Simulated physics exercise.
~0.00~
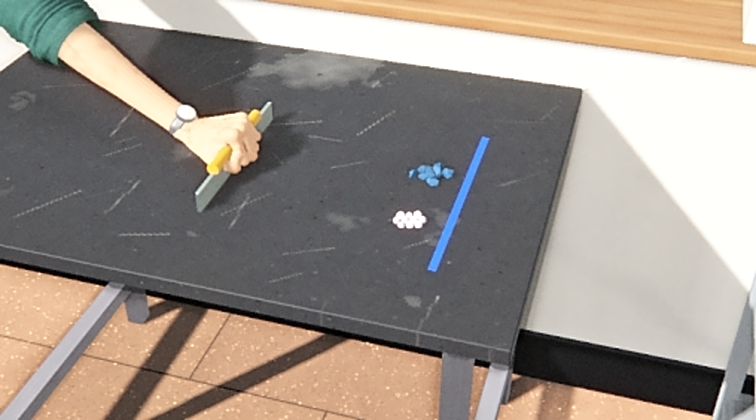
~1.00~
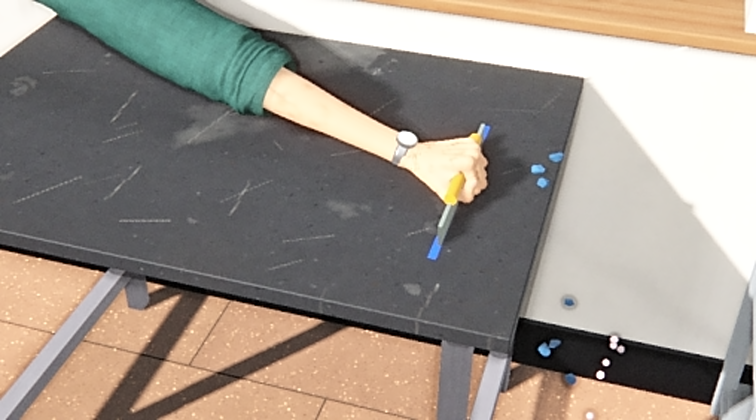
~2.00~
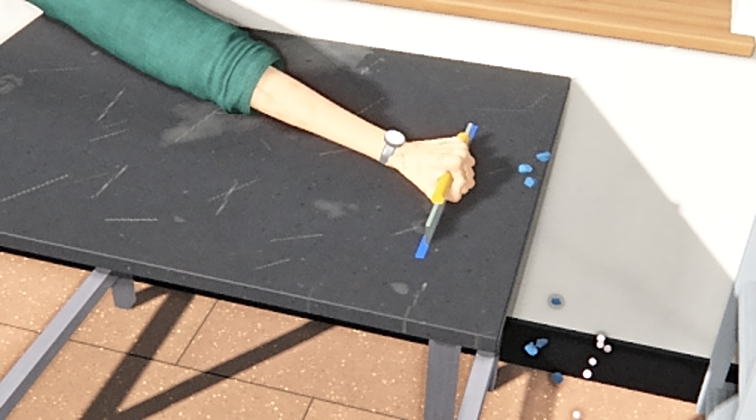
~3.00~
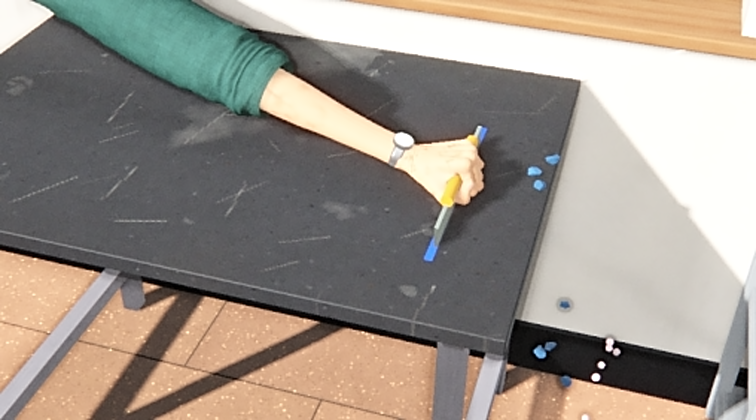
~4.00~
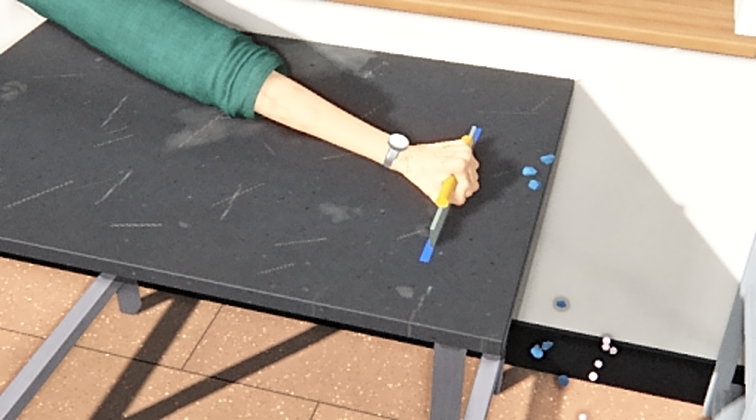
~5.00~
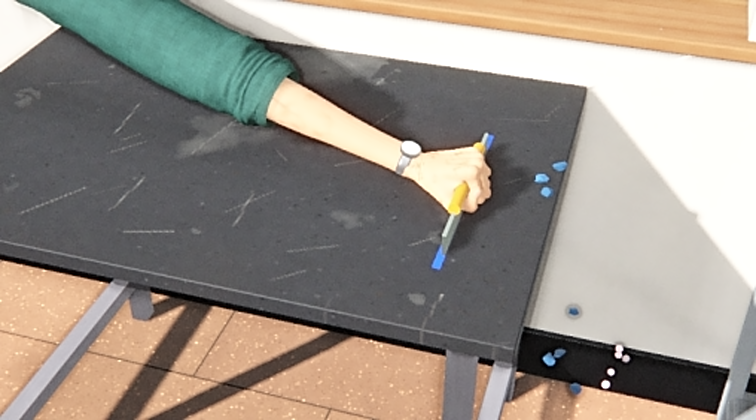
A hand in a green sleeve, wearing a watch, grips a yellow-handled scraper on a scratched black table, seen from above at an angle, with a pale wall and brown floor beyond. To its right lie a small cluster of blue pieces and, nearer the viewer, a cluster of white ones, beside a strip of blue tape. The hand sweeps the scraper right and stops at the tape. All the white pieces go over the right edge, along with some blue ones. A few blue pieces remain near the edge, while the scraper stays at the tape.
